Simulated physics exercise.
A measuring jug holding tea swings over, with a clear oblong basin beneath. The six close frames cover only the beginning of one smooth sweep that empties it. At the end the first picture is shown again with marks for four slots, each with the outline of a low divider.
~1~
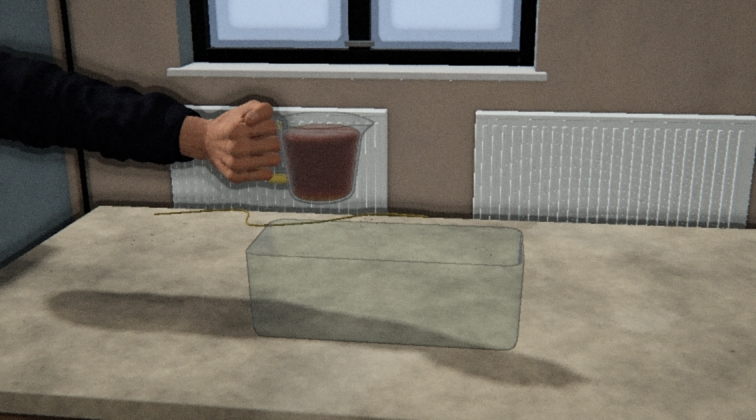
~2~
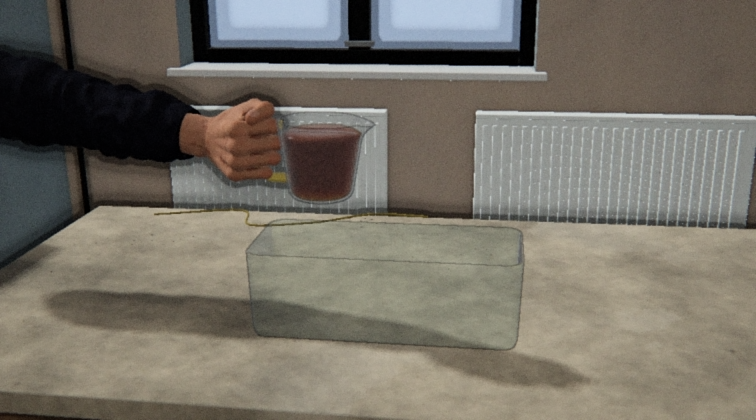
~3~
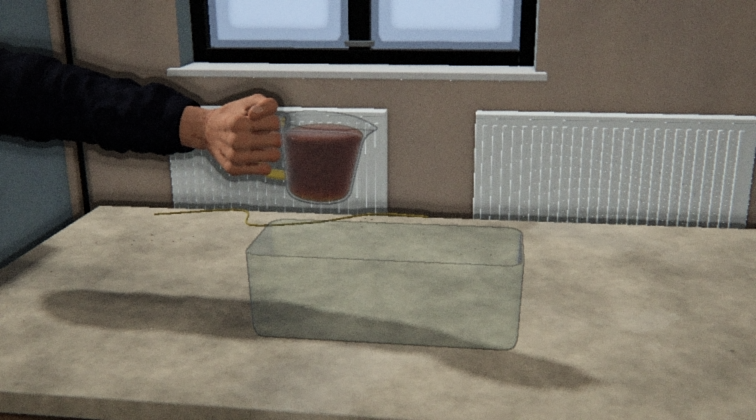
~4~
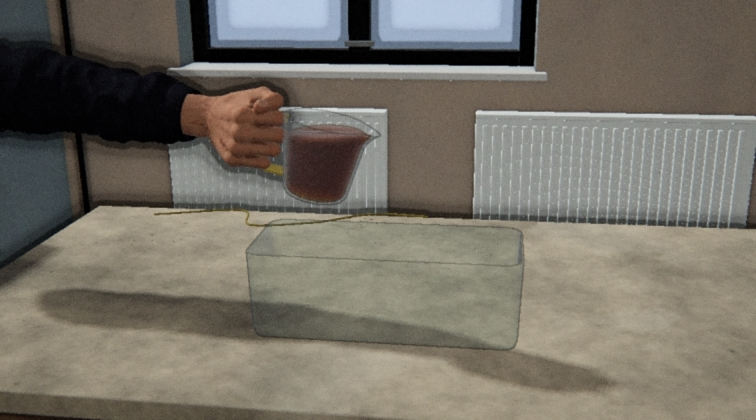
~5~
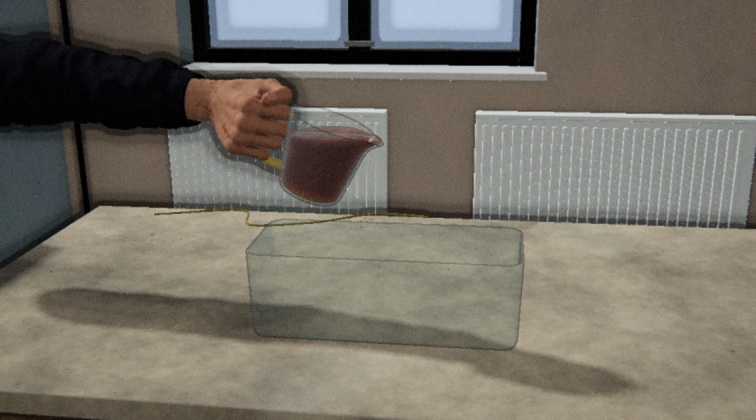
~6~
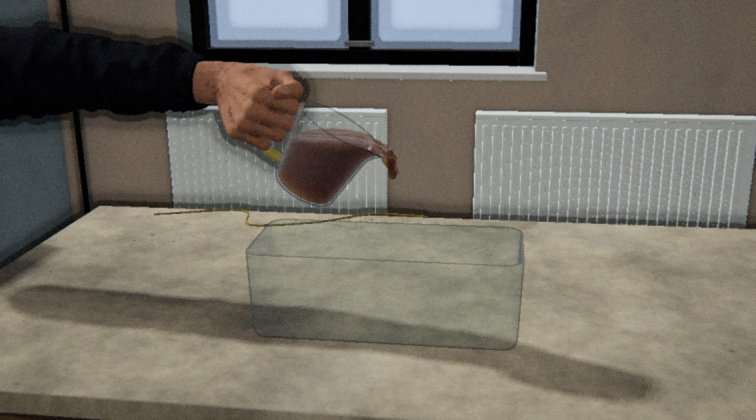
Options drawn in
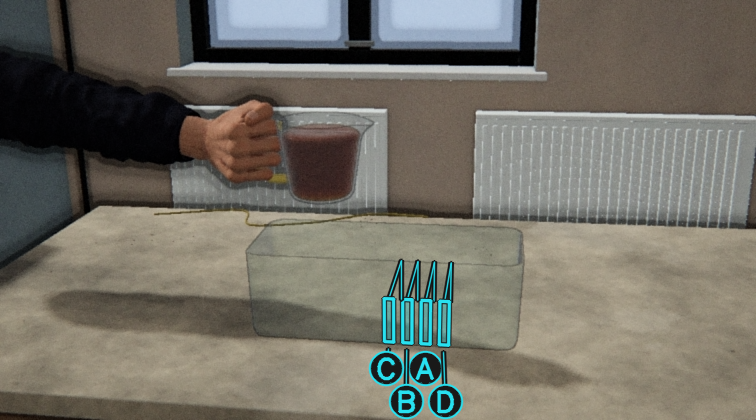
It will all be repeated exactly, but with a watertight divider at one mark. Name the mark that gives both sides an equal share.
I would pick position B.
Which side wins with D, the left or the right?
The left side.
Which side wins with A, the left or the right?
More ends on the left.
In cyan, A at (425, 350); B at (406, 349); C at (388, 348); D at (443, 351).
For position A, about 82 % ends left of the wall and 17 % right of it.
For position B, about 46 % ends left of the wall and 53 % right of it.
For position C, about 21 % ends left of the wall and 78 % right of it.
For position D, about 97 % ends left of the wall and 1 % right of it.
